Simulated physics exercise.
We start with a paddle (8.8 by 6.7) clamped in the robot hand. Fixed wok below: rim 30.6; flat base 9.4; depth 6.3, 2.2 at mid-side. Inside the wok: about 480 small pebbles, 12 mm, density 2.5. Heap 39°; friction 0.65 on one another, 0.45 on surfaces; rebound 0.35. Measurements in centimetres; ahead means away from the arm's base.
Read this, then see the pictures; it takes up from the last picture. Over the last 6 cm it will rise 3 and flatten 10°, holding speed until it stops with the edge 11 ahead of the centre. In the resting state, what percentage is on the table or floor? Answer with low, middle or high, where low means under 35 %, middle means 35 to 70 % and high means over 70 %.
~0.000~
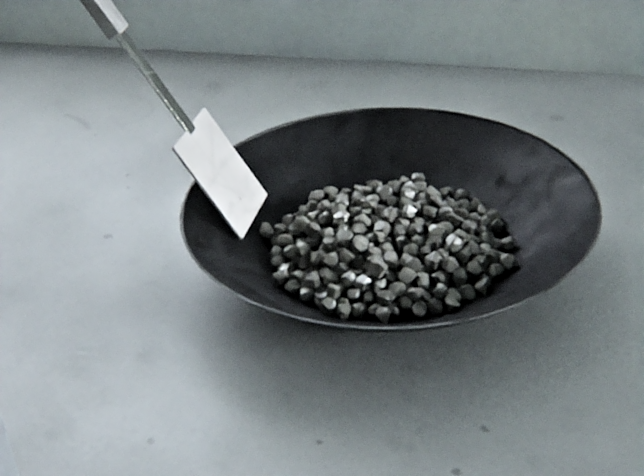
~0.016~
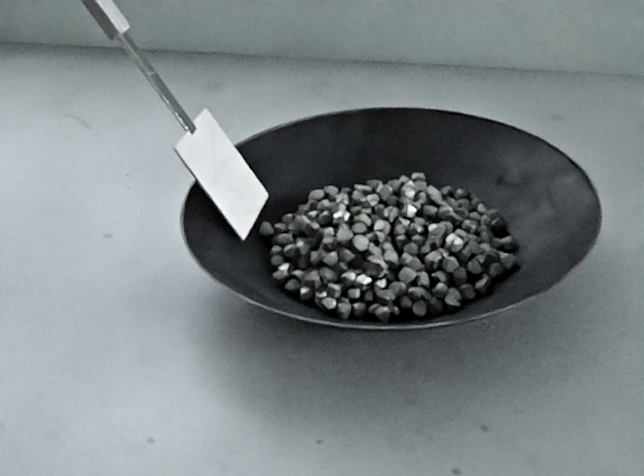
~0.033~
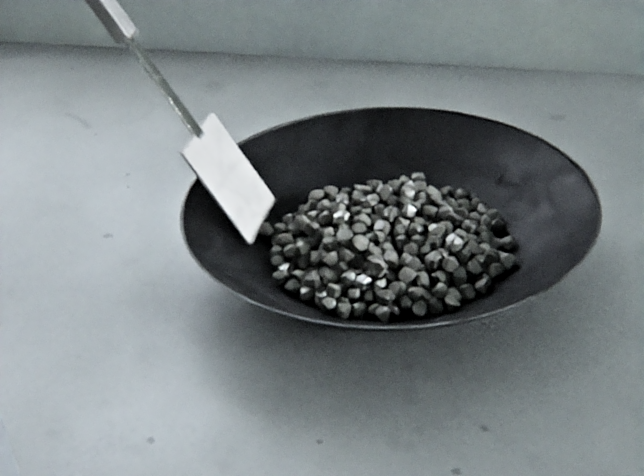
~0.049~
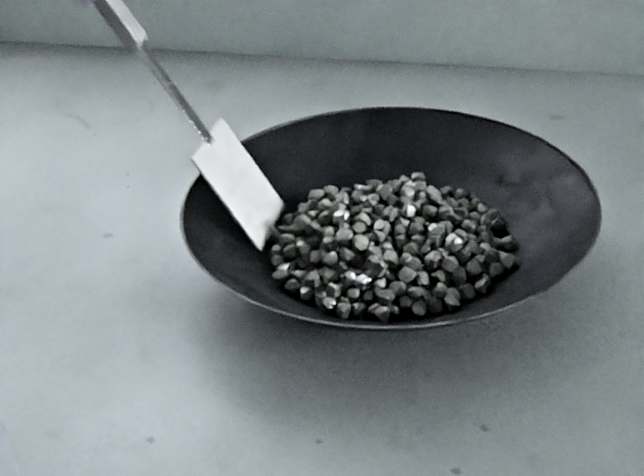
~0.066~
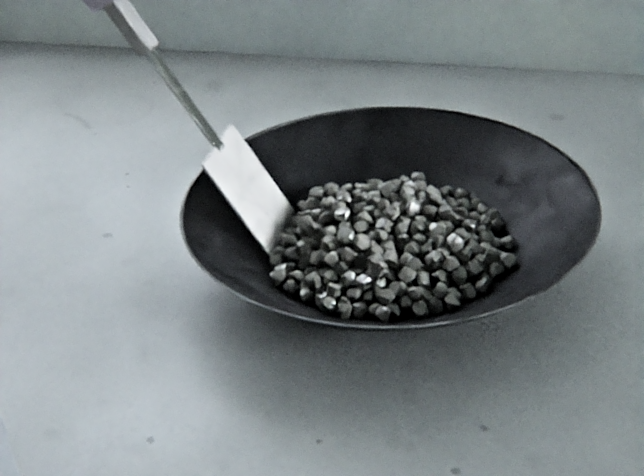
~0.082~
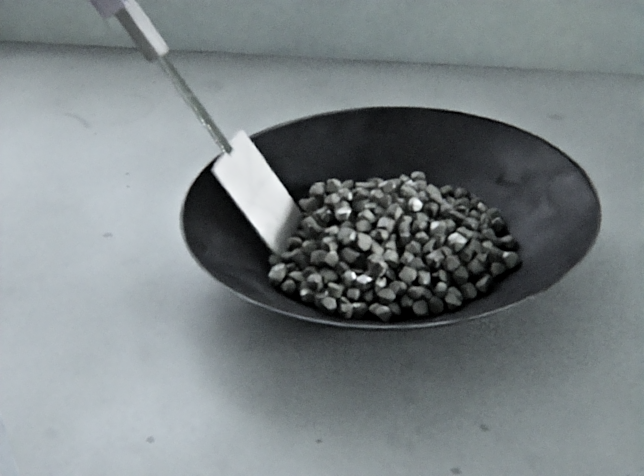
Low.
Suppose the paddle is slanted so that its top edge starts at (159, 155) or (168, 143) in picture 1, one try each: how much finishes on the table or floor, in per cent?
About 20 and 30 per cent.
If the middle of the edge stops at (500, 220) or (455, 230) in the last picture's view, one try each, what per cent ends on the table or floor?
About 10 and 0 per cent.
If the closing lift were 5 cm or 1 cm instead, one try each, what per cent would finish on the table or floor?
Some 25 and 25 per cent.
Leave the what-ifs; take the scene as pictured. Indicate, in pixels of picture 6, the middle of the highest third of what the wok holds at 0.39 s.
Around (546, 213).
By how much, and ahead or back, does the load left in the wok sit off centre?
4.5 cm ahead.
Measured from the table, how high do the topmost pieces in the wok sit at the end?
Near 8.0 centimetres high.
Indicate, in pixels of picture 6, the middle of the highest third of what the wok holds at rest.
About (522, 230).
After 0.23 s, sloping 59°, highest piece 6 above the table; 482 in the wok.
After 0.39 s, sloping 57°, highest piece 10 above the table; 468 in the wok, 14 on the blade or in flight.
After 0.66 s, sloping 49°, highest piece 8 above the table; 357 in the wok, 114 on the table or floor, 11 on the blade or in flight.
After 1.71 s, sloping 49°, highest piece 8 above the table; 356 in the wok, 126 on the table or floor.
At rest, 356 in the wok, 126 on the table or floor. That is 26 % on the table or floor.
